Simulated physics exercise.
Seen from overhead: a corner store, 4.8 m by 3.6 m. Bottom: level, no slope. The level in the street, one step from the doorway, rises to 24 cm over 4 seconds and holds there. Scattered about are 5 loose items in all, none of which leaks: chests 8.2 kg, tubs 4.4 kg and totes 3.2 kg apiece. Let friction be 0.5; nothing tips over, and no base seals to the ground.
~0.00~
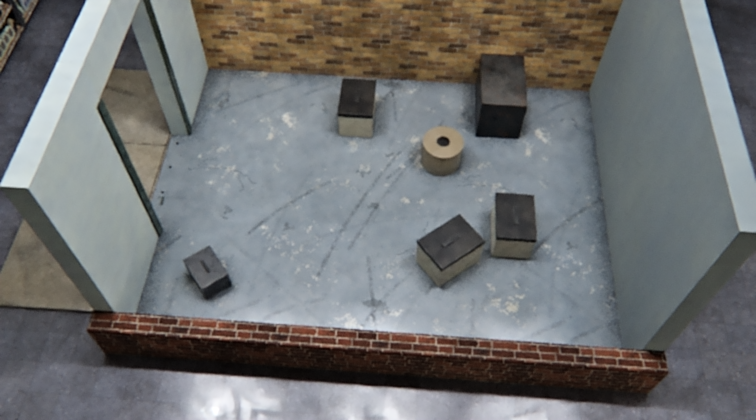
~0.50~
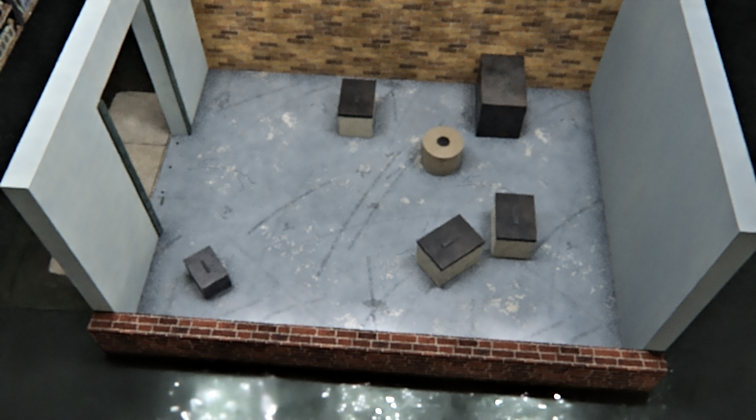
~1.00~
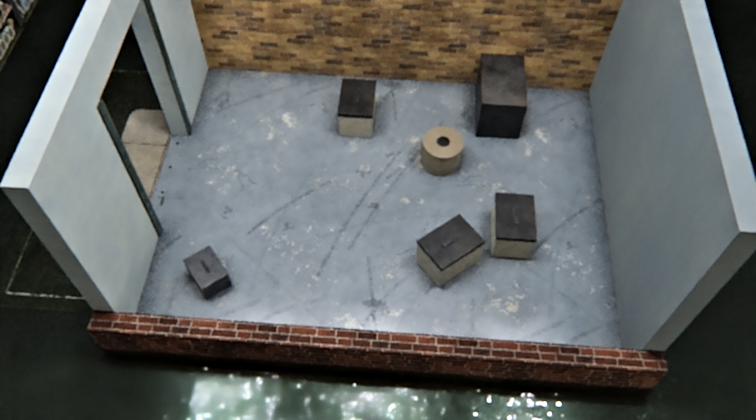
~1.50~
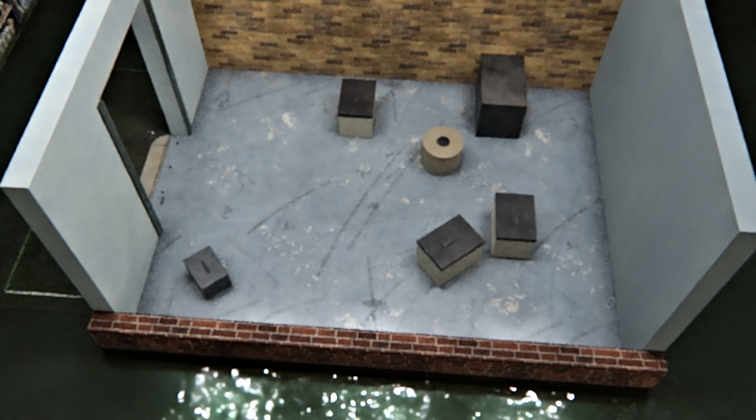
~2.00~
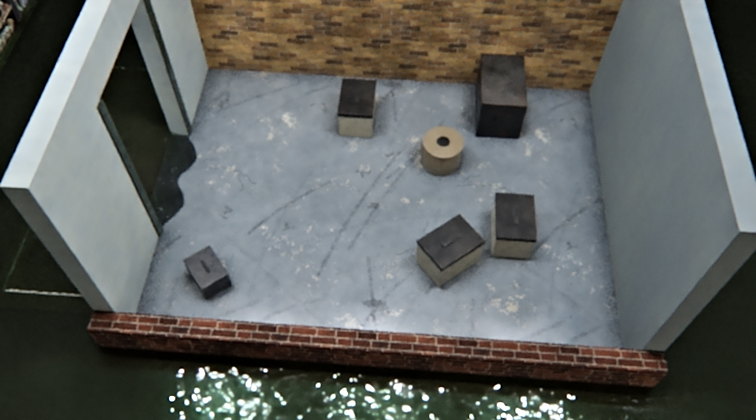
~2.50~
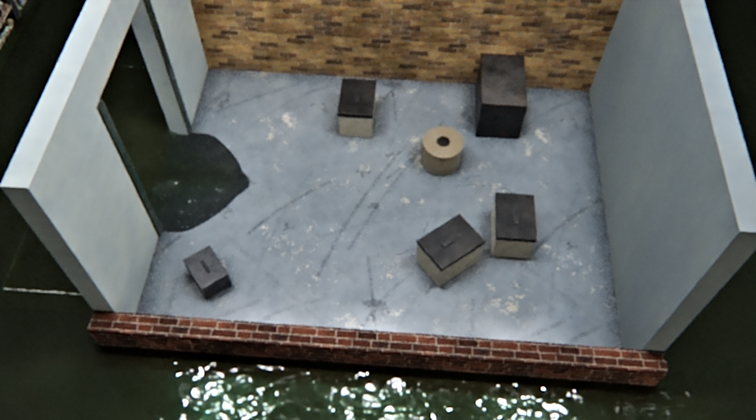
Dark greenish water spreads over the ground around a small open-topped room seen from overhead, with pale walls, a tan brick back wall and a low red brick edge in front. Black-topped boxes, a dark cabinet and a round tan object stand on the scuffed grey floor. The water covers the paving outside the left doorway, then enters in a rounded dark patch, while the objects and camera stay still.
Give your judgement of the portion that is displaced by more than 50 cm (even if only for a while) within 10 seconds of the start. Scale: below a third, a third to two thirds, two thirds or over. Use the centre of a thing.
On that scale, two thirds or over.
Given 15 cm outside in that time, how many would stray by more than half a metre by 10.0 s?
That would make 3 of them.
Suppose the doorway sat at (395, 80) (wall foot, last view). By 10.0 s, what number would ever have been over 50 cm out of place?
5.
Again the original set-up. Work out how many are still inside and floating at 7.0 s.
At that moment 4.
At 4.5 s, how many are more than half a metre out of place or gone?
By then 0.
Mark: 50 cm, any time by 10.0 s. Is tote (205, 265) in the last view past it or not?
I'd call it not as far.
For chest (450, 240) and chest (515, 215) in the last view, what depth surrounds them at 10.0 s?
Around 15 cm and 16 cm.
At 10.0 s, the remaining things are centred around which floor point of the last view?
Mean position: Approximately (477, 242).
After 3.5 s 0 of 5 are over 50 cm from their spots; 0 afloat.
After 4.5 s 0 of 5 are over 50 cm from their spots; 0 afloat.
After 7.0 s 4 of 5 are over 50 cm from their spots; 4 afloat.
After 10.0 s 4 of 5 are over 50 cm from their spots, and 4 have been at some point; 4 afloat.
